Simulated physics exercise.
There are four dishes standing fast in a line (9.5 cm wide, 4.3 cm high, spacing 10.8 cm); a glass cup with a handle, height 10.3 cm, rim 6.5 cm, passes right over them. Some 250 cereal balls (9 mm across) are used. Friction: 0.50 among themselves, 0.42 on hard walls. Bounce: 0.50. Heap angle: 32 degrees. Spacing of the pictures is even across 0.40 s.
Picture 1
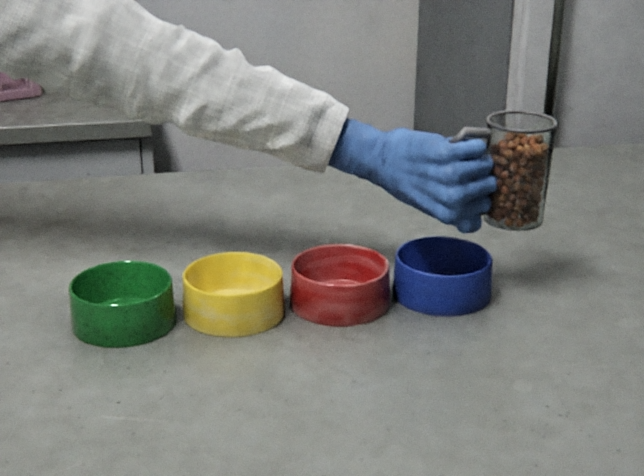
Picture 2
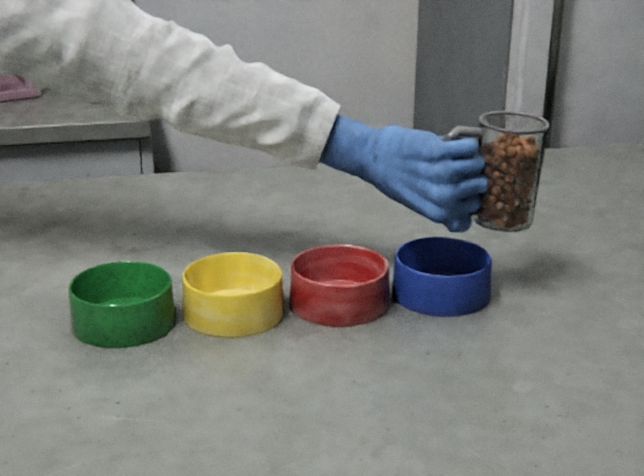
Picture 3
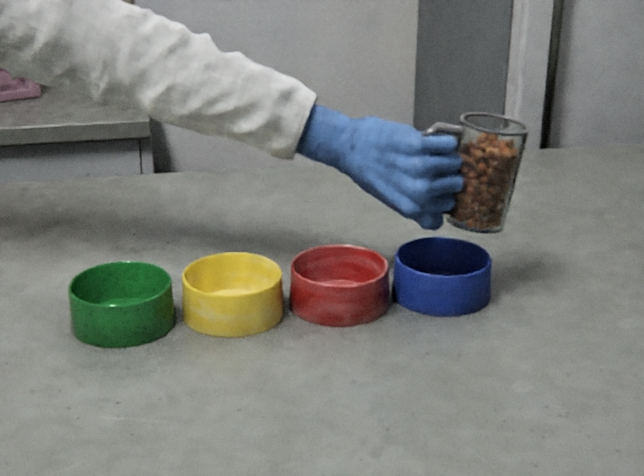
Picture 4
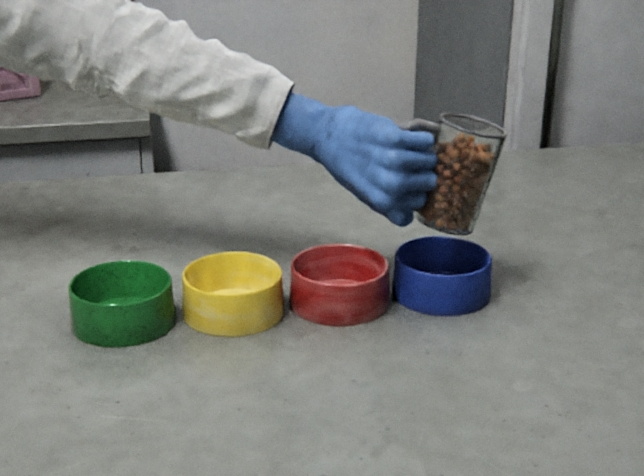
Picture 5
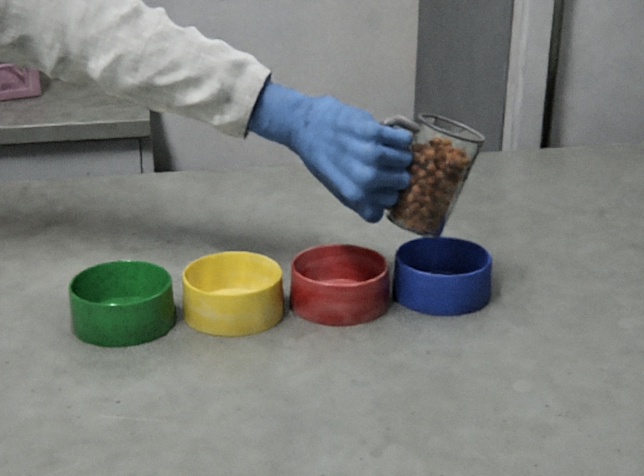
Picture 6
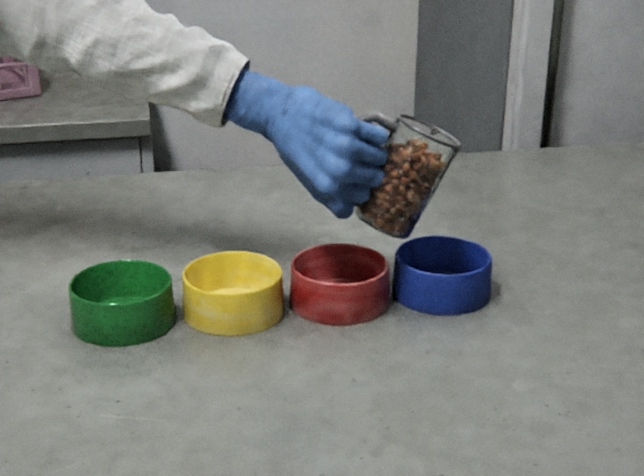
On a grey table, a blue-gloved hand moves a cup of brown pieces left, tilting it rightward above coloured dishes.
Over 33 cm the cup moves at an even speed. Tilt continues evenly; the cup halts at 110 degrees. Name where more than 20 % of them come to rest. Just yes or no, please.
In short: Red dish no, blue dish no, green dish no, yellow dish yes, counter no.
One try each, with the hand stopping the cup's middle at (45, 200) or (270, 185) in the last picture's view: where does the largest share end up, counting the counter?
Try 1 - green; try 2 - red.
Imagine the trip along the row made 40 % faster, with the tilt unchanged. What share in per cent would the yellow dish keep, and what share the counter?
Shares - yellow 100, counter 0.
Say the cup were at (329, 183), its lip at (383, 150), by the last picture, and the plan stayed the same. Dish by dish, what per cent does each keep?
Kept per dish: Red = 0, blue = 0, green = 0, yellow = 100.
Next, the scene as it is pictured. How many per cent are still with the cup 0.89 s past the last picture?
Roughly 100 per cent, I'd say.
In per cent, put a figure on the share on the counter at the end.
5 %.
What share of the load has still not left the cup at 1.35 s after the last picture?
About 60 per cent.
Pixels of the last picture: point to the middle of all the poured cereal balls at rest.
Roughly pixel (244, 289).
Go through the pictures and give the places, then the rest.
The first frame shows cup at (517, 171), tilt 0 degrees, lip at (553, 120), moved 0.0 cm; middle of the pieces at (518, 183); blue dish at (444, 256); red dish at (340, 265); yellow dish at (233, 274); green dish at (121, 283).
The second frame shows cup at (508, 172), tilt 2 degrees, lip at (545, 122), moved 0.9 cm; middle of the pieces at (508, 184).
The third frame shows cup at (484, 174), tilt 7 degrees, lip at (525, 126), moved 3.4 cm; middle of the pieces at (484, 185).
The fourth frame shows cup at (458, 175), tilt 13 degrees, lip at (504, 131), moved 6.1 cm; middle of the pieces at (457, 186).
The fifth frame shows cup at (432, 177), tilt 19 degrees, lip at (481, 137), moved 8.8 cm; middle of the pieces at (429, 188).
The sixth frame shows cup at (405, 178), tilt 25 degrees, lip at (458, 143), moved 11.6 cm; middle of the pieces at (402, 189); blue dish at (443, 255); red dish at (340, 264); yellow dish at (232, 273); green dish at (121, 282).
Then, 0.54 s after the last picture, tilt 65 degrees; cup holds 100 %.
Then, 0.89 s after the last picture, tilt 92 degrees; cup holds 100 %.
Then, 1.35 s after the last picture, tilt 110 degrees; cup holds 60 %, yellow 40 %.
In the end, red 0 %, blue 0 %, green 0 %, yellow 95 %, counter 5 %.
